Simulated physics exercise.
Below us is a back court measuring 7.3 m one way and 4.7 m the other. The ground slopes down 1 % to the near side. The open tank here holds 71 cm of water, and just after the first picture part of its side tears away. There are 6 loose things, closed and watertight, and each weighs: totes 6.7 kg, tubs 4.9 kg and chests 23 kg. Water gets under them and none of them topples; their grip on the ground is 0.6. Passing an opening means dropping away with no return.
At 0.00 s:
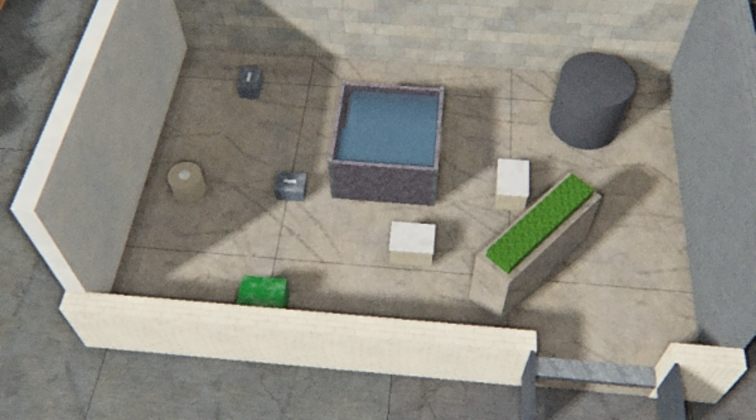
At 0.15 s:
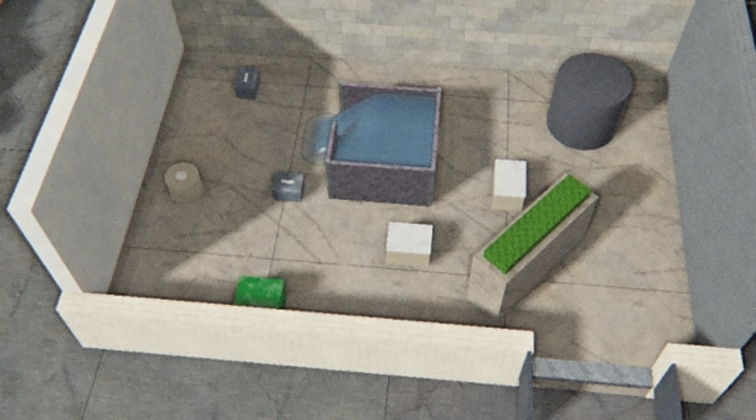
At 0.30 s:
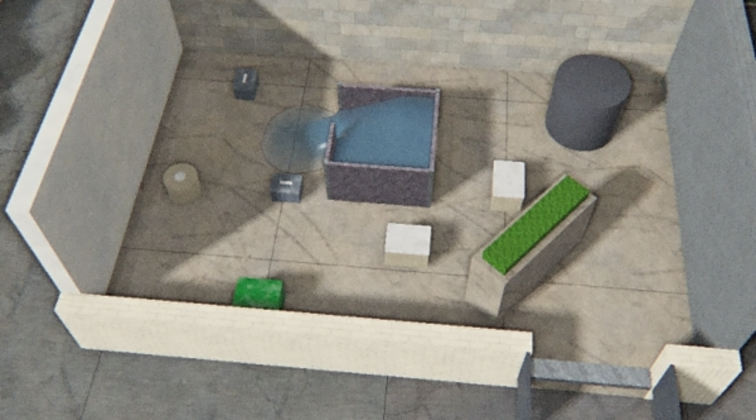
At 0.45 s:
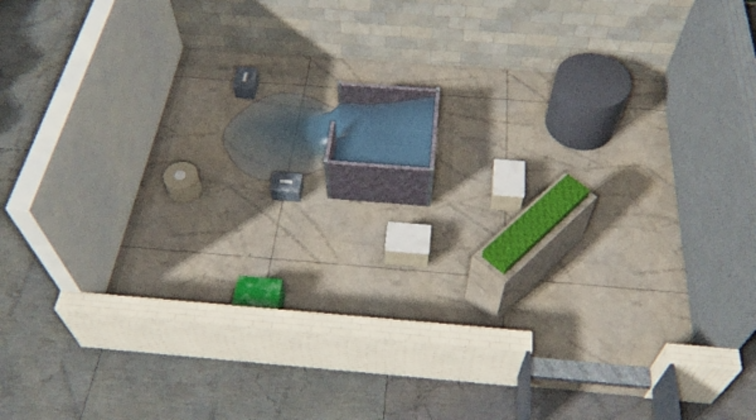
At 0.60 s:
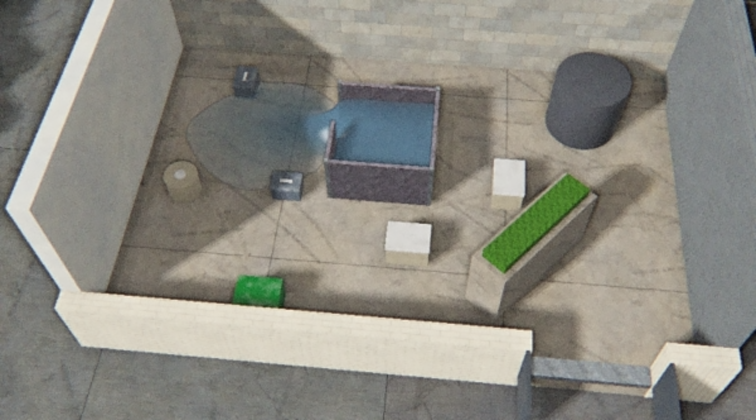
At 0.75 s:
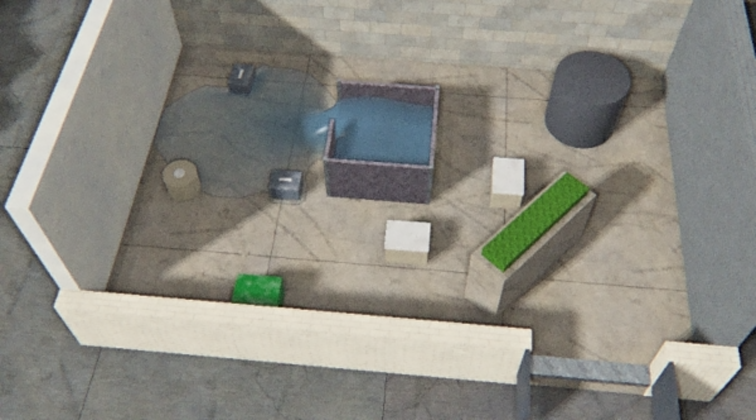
Water pouring through the broken left side of a stone tank, spreading across a walled courtyard floor around small grey blocks.
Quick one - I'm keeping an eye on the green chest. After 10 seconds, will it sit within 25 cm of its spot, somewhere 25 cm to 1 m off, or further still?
I'd say it lands 25 cm to 1 m off.
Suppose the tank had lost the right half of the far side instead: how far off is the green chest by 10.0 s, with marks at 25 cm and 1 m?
In that case the green chest stays put.
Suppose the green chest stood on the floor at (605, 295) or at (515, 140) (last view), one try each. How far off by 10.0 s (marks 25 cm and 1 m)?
I'd say it does not really move on the first try and it does not really move on the second.
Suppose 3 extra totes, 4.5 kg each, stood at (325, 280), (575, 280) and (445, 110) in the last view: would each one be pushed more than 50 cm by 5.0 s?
Within it, within it, within it.
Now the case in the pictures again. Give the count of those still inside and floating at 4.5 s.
The number is 1.
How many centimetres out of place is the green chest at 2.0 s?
It has shifted about 0 cm.
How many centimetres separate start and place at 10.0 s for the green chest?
About 50 cm.
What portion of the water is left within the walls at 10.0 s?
Remaining: Approx. 98 per cent.
After 2.0 s the green chest is near (257, 290), 0.0 m from its start, aground; 0 of 6 are out; 2 afloat.
After 4.5 s the green chest is near (272, 284), 0.2 m from its start, aground; 0 of 6 are out; 1 afloat.
After 7.0 s the green chest is near (291, 274), 0.5 m from its start, aground; 0 of 6 are out; 1 afloat.
After 10.0 s the green chest is near (291, 274), 0.5 m from its start, aground; 0 of 6 are out; 2 afloat.
